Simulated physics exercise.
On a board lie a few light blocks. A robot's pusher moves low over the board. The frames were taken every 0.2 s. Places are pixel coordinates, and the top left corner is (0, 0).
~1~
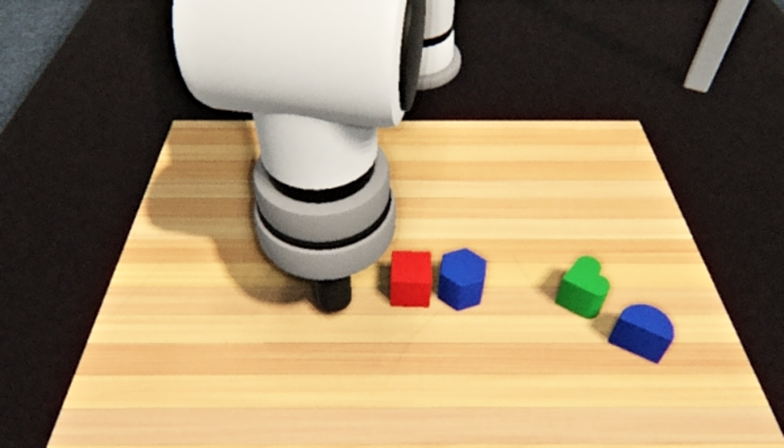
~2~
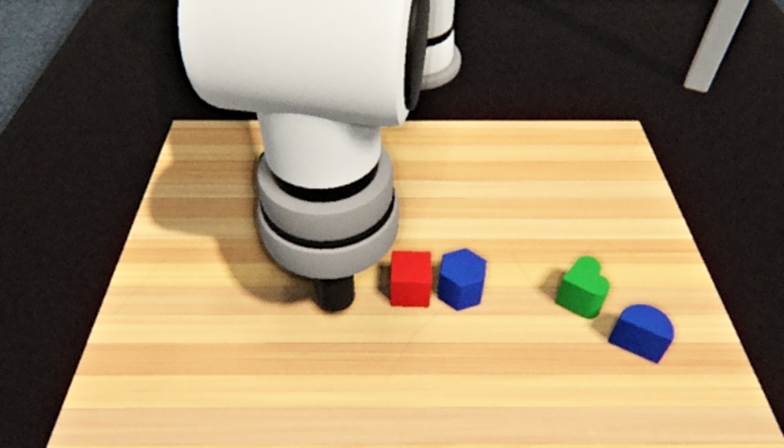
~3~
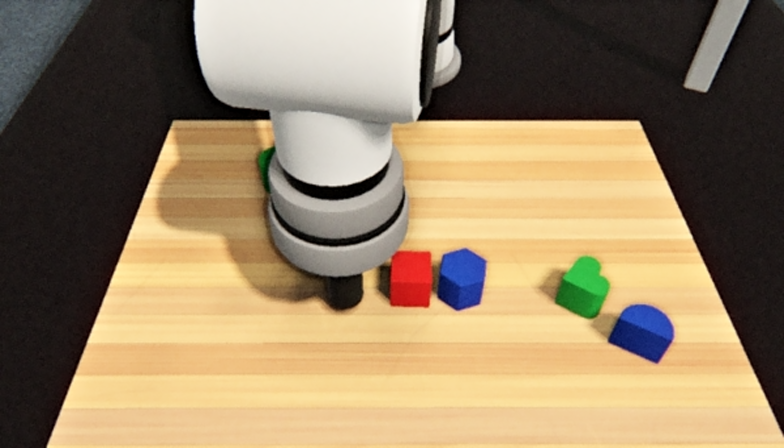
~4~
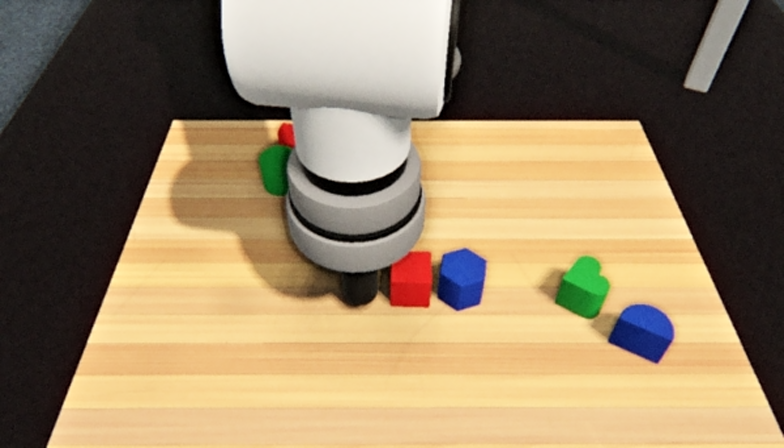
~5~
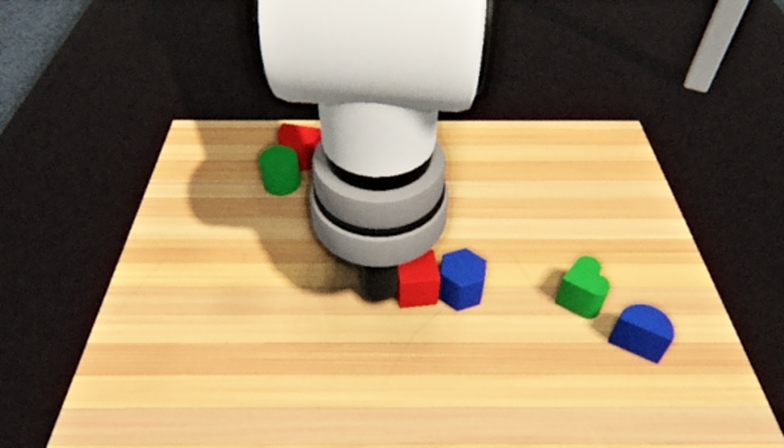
On a wooden board scattered with small red, blue and green blocks, a white and gray robot arm slid its black pusher rightward up to a red square block and nudged it slightly right.
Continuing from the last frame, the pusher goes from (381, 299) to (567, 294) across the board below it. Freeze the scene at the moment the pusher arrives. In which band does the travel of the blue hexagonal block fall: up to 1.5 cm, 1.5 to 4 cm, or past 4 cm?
That one ends up more than 4 cm from where it is now.
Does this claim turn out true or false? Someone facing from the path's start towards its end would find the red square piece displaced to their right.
False - the claim does not hold.
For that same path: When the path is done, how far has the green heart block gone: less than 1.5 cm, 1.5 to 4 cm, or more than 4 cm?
Between 1.5 and 4 cm.
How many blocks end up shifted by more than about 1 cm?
Going by the path, three or more blocks will move.
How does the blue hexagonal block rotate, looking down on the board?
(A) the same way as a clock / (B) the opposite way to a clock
B - the opposite way to a clock.
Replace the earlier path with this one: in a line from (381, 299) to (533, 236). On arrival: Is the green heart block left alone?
No, it doesn't check out.
The first path, step by step. One third of the way, pusher (445, 288); red square piece (481, 263); blue hexagonal block (522, 255), turned 25° anticlockwise.
Two thirds of the way, pusher (509, 287); red square piece (541, 256), turned 30° anticlockwise; blue hexagonal block (570, 237), turned 45° anticlockwise.
At the end, pusher (571, 284); red square piece (586, 243), turned 55° anticlockwise; blue hexagonal block (596, 216), turned 75° anticlockwise; green heart block (612, 281); blue half-round block not moved.
